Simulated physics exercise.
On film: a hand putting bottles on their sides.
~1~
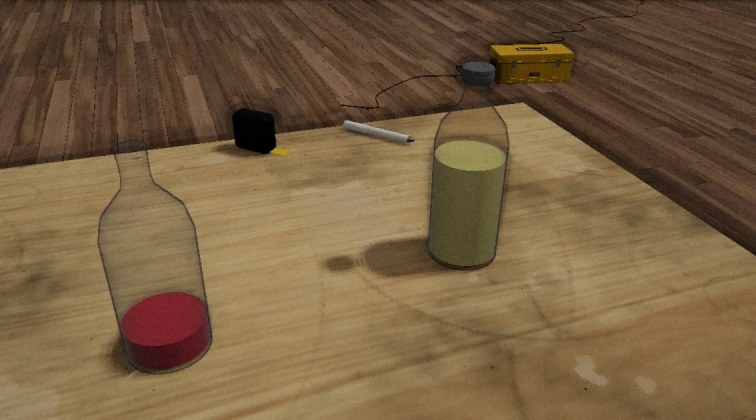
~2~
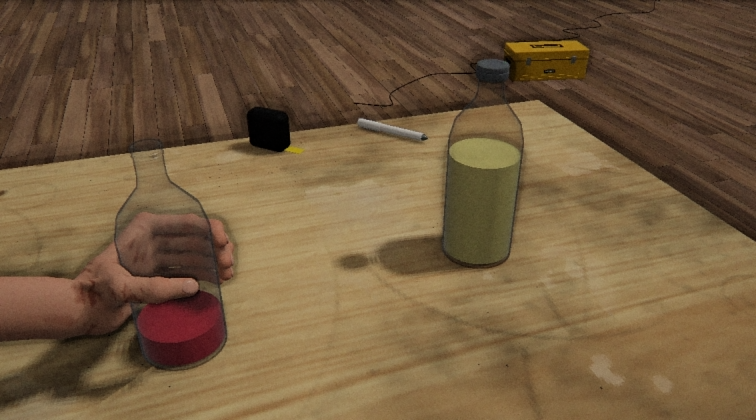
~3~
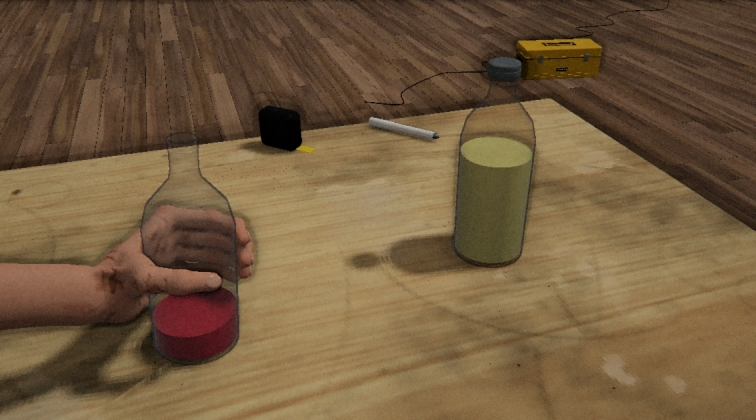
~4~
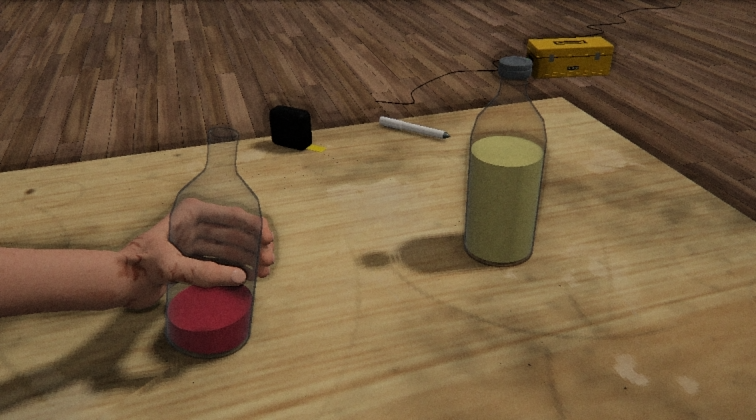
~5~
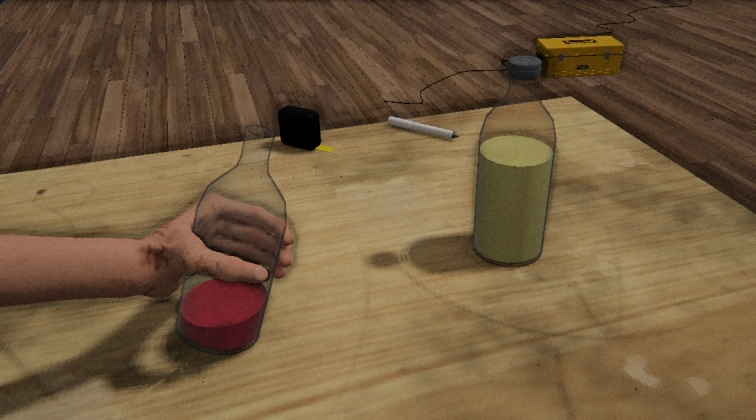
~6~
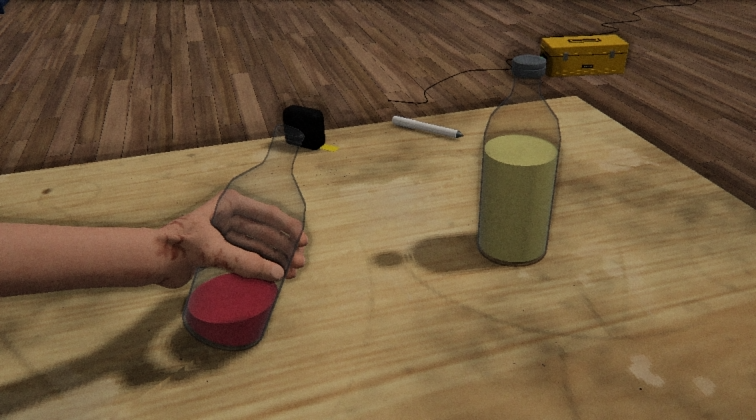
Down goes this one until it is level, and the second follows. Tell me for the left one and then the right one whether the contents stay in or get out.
Left: They stay in. Right: They stay in.
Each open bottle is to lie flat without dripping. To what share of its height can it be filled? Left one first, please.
About 26 % and 26 %.
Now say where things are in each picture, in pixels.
The first picture shows both stand upright; left bottle (151, 252) nearly empty, open; right bottle (469, 165) about half full, capped.
The second picture shows a hand takes the left bottle; left bottle nearly empty, surface at (180, 316); right bottle about half full, surface at (484, 154).
The third picture shows the left bottle tips; left bottle (190, 243) nearly empty; right bottle (495, 162) about half full.
The fourth picture shows the left bottle tips; left bottle nearly empty, surface at (210, 305); right bottle about half full, surface at (507, 151).
The fifth picture shows the left bottle tips; left bottle (239, 233) nearly empty; right bottle (515, 160) about half full.
The sixth picture shows the left bottle tips; left bottle (256, 231) tipped 25°, open; right bottle about half full, surface at (520, 151), capped.
Shortly, the left bottle is nearly down; left bottle, no leak.
Then, the left bottle lies flat; left bottle, no leak.
At the finish, both lie flat; left bottle, no leak; right bottle, no leak.
